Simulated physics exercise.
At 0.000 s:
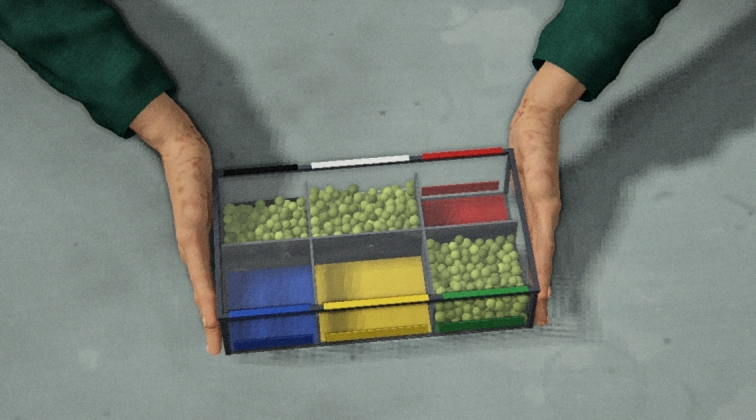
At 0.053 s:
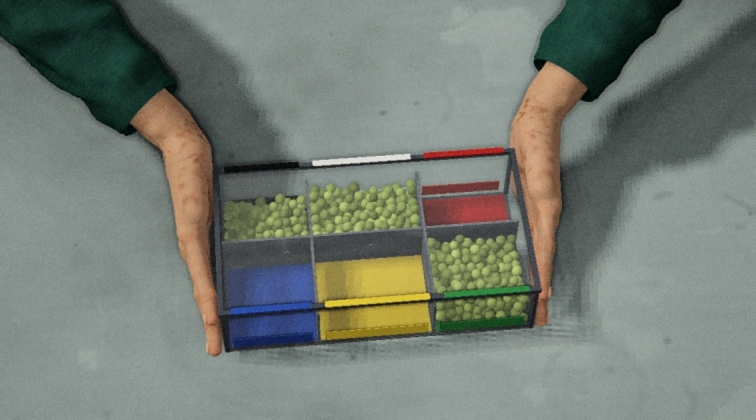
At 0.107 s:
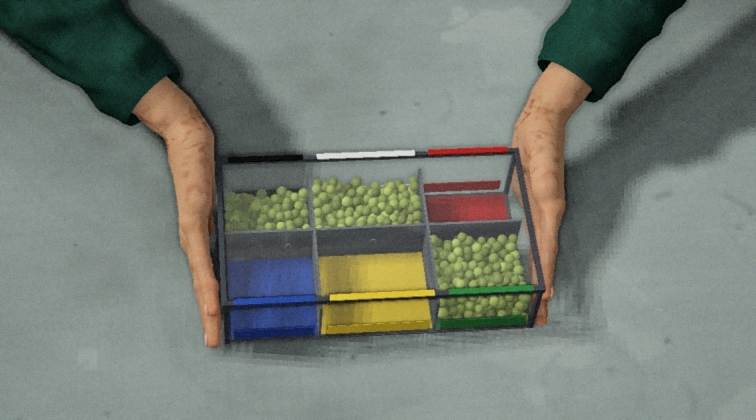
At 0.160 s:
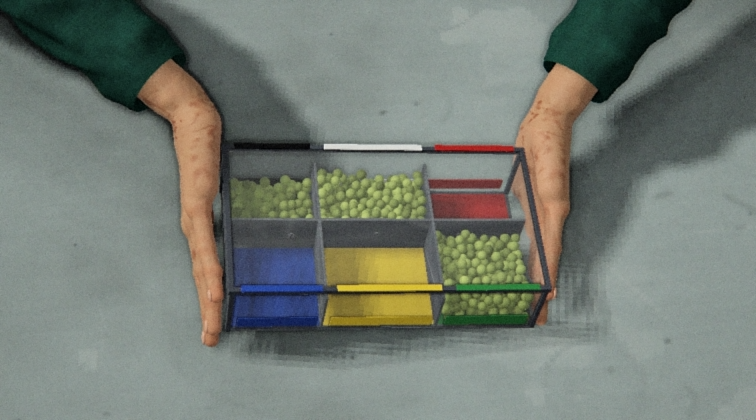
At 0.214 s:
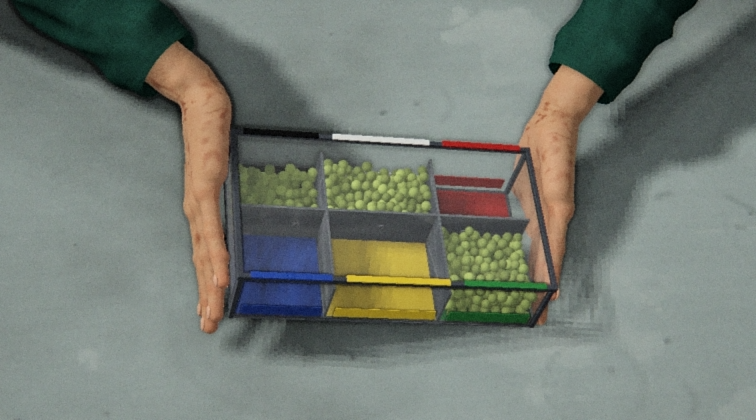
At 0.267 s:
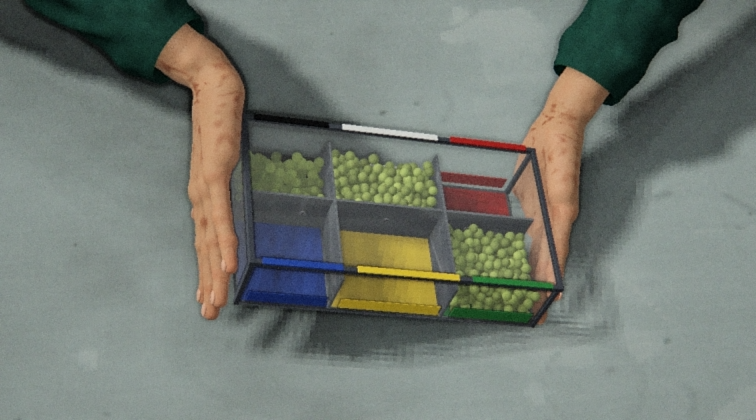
A clear-lidded box with six coloured compartments, three holding green peas, tilts gradually between two hands in green sleeves, its left side rising and its right side lowering slightly as the peas stay heaped in their sections.
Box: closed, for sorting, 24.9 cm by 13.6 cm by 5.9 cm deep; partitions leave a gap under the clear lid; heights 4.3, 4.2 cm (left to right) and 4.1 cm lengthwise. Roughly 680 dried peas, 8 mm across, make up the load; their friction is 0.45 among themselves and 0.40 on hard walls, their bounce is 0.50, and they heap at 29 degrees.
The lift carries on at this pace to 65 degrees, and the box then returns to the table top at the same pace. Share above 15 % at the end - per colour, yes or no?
Red no, blue no, green yes, yellow no, white yes, black yes.
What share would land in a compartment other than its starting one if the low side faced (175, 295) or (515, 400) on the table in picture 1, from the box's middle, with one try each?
Estimate: Some 15 % and some 15 % respectively.
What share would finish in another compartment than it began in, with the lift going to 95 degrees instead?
That works out to close to 20 percent.
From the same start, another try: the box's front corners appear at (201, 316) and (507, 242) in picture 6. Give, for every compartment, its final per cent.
Result - red: 0 %; blue: 0 %; green: 30 %; yellow: 5 %; white: 35 %; black: 30 %.
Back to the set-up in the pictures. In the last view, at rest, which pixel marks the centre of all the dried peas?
Look around (404, 236) in the last picture.
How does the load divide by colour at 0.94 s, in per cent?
Red 0 %, blue 0 %, green 35 %, yellow 0 %, white 40 %, black 20 %.
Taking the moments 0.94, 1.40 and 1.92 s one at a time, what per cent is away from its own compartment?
Estimates: 5 / 10 / 10.
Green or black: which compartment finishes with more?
The green one.
After 0.94 s, tilt 64 degrees; green 35 %, white 40 %, black 20 %.
After 1.40 s, tilt 26 degrees; red 5 %, green 40 %, white 40 %, black 20 %.
Then, at 1.92 s, tilt 0 degrees; red 5 %, green 40 %, white 40 %, black 20 %.
At rest (2.4 s), red 5 %, blue 0 %, green 40 %, yellow 0 %, white 40 %, black 20 %.
